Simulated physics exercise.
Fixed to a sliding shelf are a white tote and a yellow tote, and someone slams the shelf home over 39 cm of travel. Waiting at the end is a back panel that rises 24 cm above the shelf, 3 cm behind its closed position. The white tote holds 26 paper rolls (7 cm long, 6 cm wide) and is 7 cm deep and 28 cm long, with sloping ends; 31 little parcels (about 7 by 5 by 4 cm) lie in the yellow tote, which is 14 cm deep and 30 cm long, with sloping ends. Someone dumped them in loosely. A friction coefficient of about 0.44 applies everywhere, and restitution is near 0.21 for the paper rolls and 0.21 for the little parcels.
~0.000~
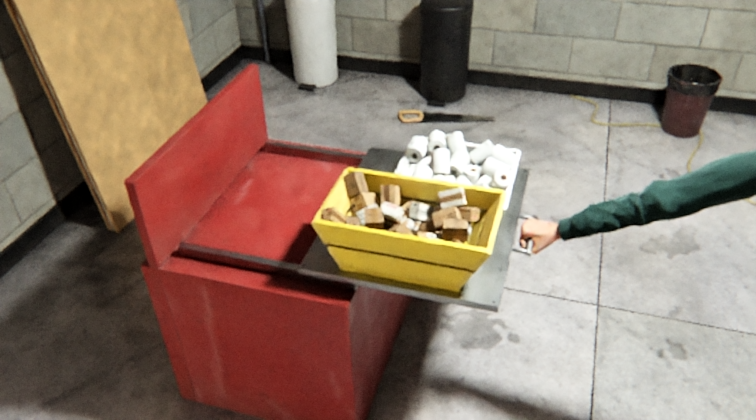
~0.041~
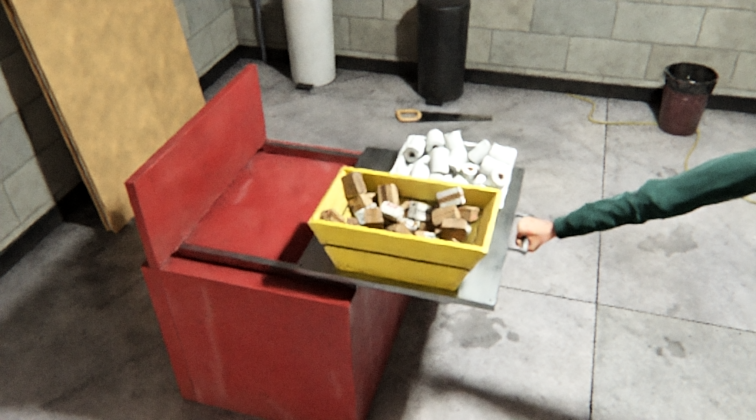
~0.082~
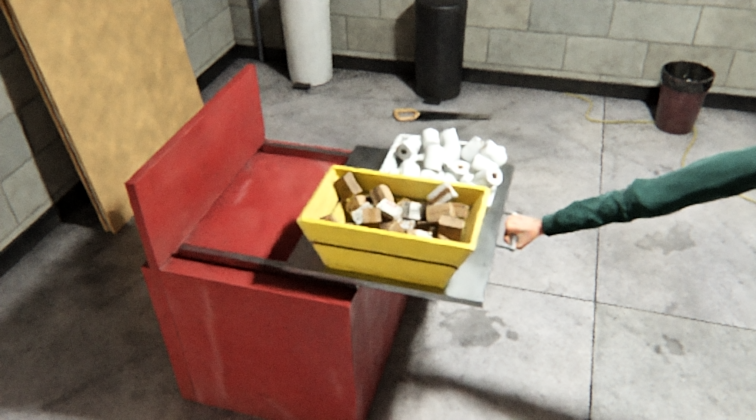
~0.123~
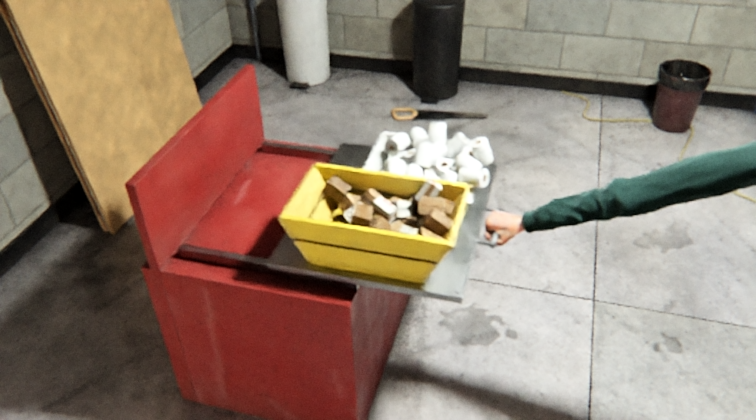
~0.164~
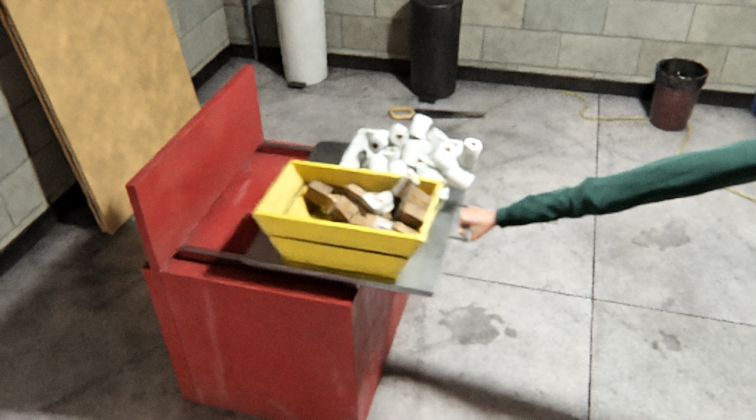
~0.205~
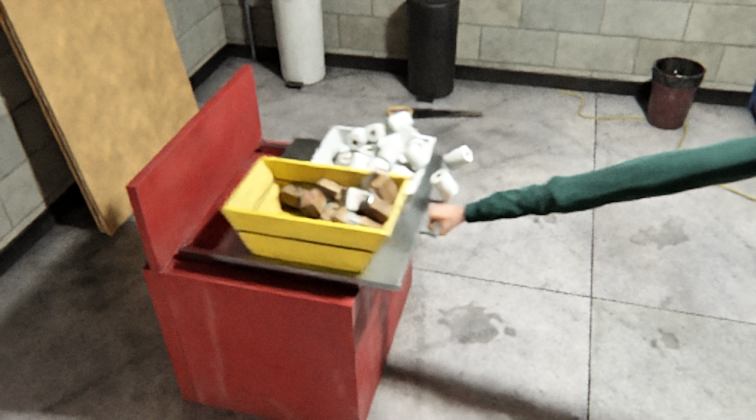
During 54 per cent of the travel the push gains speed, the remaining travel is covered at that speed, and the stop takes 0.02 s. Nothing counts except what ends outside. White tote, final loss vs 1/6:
Over.
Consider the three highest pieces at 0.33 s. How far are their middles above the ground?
I'd guess about 84 cm.
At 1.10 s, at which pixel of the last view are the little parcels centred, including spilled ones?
Centre approx. at (267, 213).
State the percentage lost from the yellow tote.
About 5 percent for the yellow tote.
After 0.25 s, end of travel.
After 0.33 s, the white tote is down by 4 of 26 and the yellow tote has all 31.
After 0.45 s, the white tote is down by 7 of 26 and the yellow tote has all 31.
After 0.67 s, the white tote is down by 9 of 26 and the yellow tote is down by 1 of 31.
When it is over (at 1.10 s), the white tote is down by 9 of 26 and the yellow tote is down by 1 of 31. Asked share, 9 of 26, 35 per cent.
